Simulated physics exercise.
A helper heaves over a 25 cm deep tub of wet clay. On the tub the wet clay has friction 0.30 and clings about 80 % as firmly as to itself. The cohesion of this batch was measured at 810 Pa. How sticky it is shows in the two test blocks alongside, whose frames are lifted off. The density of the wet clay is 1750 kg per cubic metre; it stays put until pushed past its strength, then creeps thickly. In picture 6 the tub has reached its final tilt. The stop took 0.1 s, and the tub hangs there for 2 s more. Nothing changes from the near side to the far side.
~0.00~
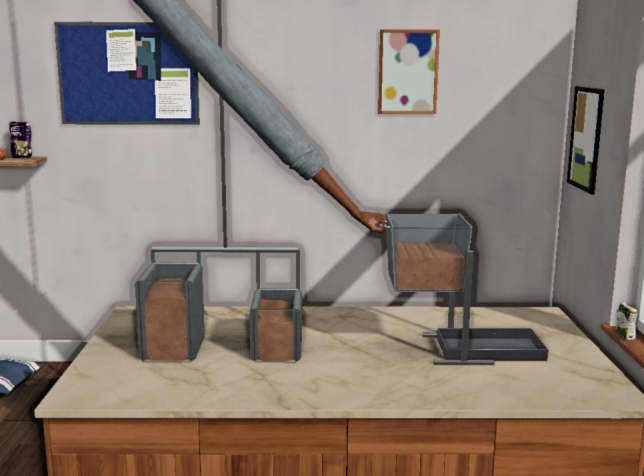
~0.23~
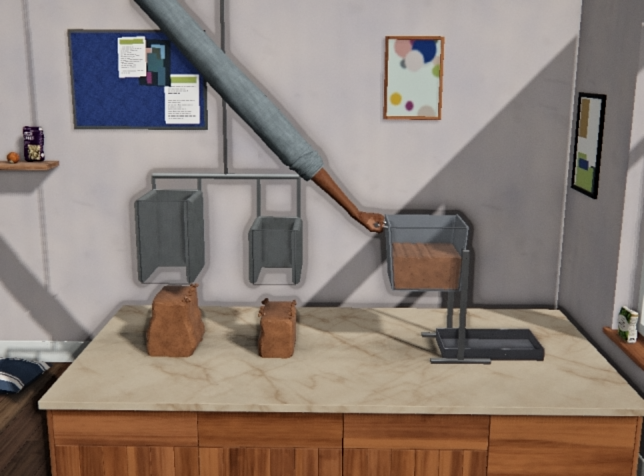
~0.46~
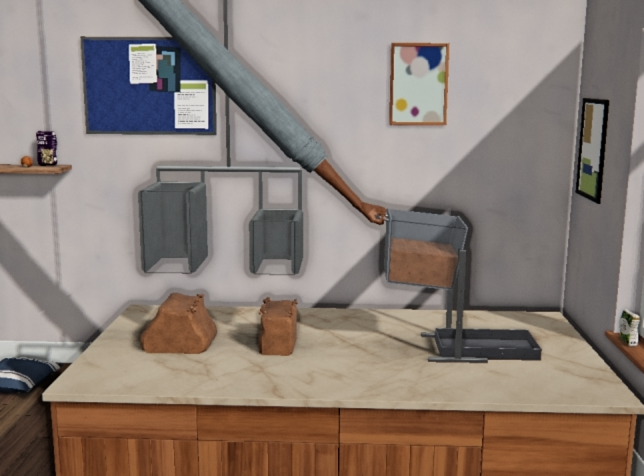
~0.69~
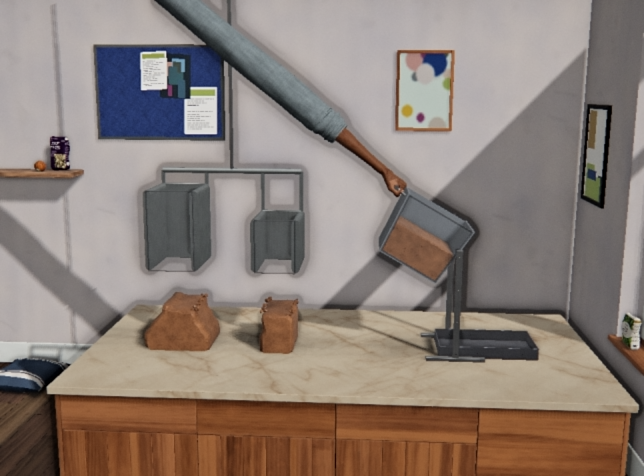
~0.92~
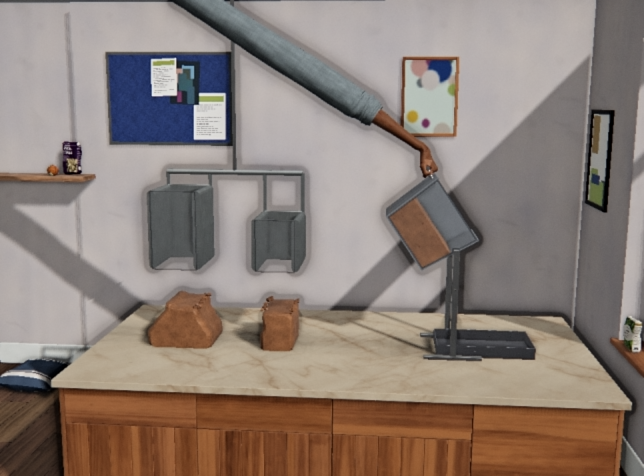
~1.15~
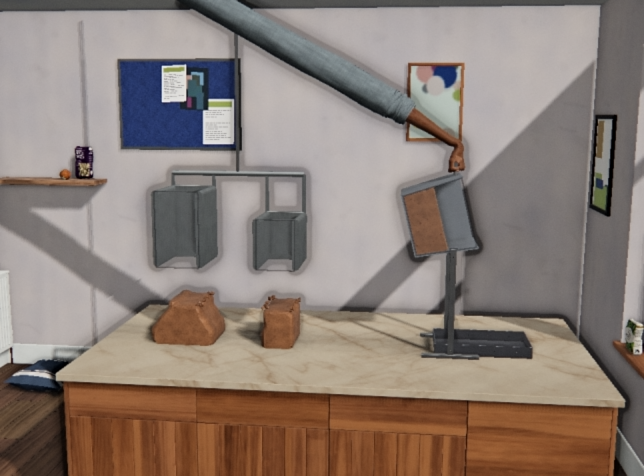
A room with pale walls, a blue noticeboard and colourful wall art is seen from in front of and slightly above a marble-topped wooden counter. Two grey moulds enclose brown clay blocks on the left, while a grey-sleeved arm holds a clay-filled tub on a stand at right. The moulds lift, the larger block slumps while the smaller barely changes, then the arm tilts the tub steeply clockwise as the camera drifts slightly back.
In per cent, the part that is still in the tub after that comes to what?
The part that is still in the tub after that is near 100 %.
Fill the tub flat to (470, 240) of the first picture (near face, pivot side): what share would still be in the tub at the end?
It would be near 100 %.
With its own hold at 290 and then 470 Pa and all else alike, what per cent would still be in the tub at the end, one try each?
In that order: 85 %, 100 %.
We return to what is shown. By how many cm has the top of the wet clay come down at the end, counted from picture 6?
Roughly 0 cm.
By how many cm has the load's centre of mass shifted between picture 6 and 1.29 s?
About 0 cm.
By 1.29 s, the tub is at 76 degrees and holds 100 %.
By 1.46 s, the tub is at 76 degrees and holds 100 %.
By 1.63 s, the tub is at 76 degrees and holds 100 %.
By 1.80 s, the tub is at 76 degrees and holds 100 %.
By 3.15 s, at the end, the tub is at 76 degrees and holds 100 %.
